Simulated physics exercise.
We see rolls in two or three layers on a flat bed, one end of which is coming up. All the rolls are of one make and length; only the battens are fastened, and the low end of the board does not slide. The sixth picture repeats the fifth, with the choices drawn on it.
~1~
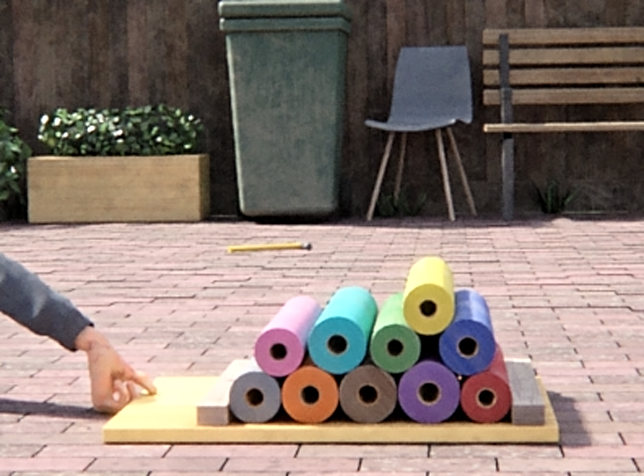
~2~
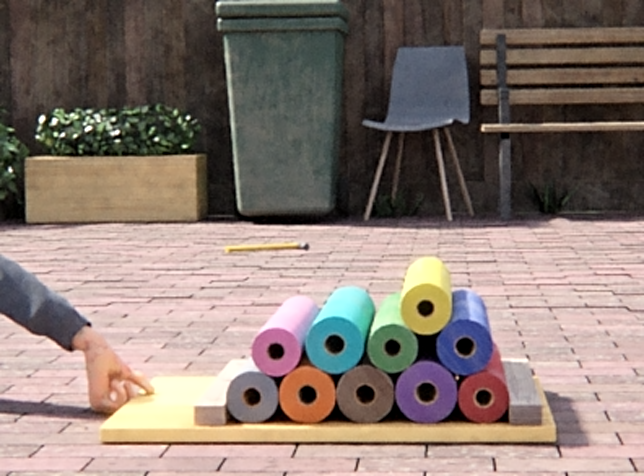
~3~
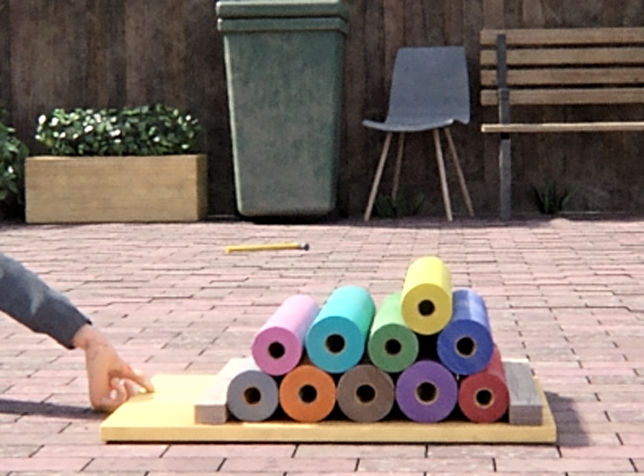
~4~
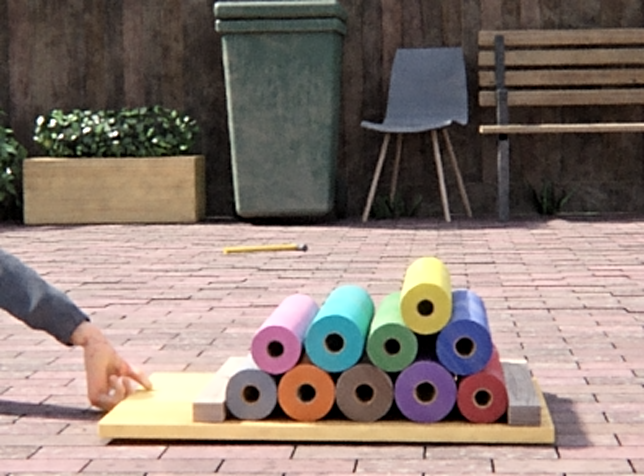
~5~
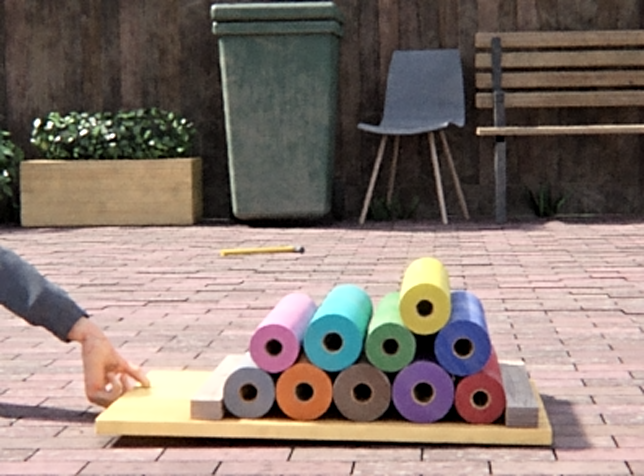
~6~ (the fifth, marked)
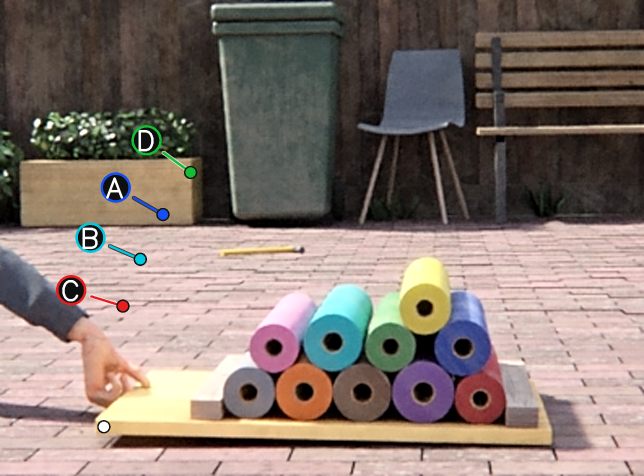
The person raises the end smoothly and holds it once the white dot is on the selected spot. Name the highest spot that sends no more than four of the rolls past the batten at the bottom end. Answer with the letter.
Up to A.
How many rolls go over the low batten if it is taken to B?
At B the number is two.
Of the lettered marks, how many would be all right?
Three of the four.
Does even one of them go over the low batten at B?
Yes, at B.
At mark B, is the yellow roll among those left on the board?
No, with B.
On the marked copy, A at (163, 214); B at (141, 259); C at (123, 306); D at (190, 173); the white dot at (104, 427).
Following A. Soon after the start, board at 17°.
Later, board at 30°.
In the end, board at 30°, two over the low batten (blue, yellow).
As for the rest, B two over the low batten (blue, yellow); C two over the low batten (blue, yellow); D five over the low batten.
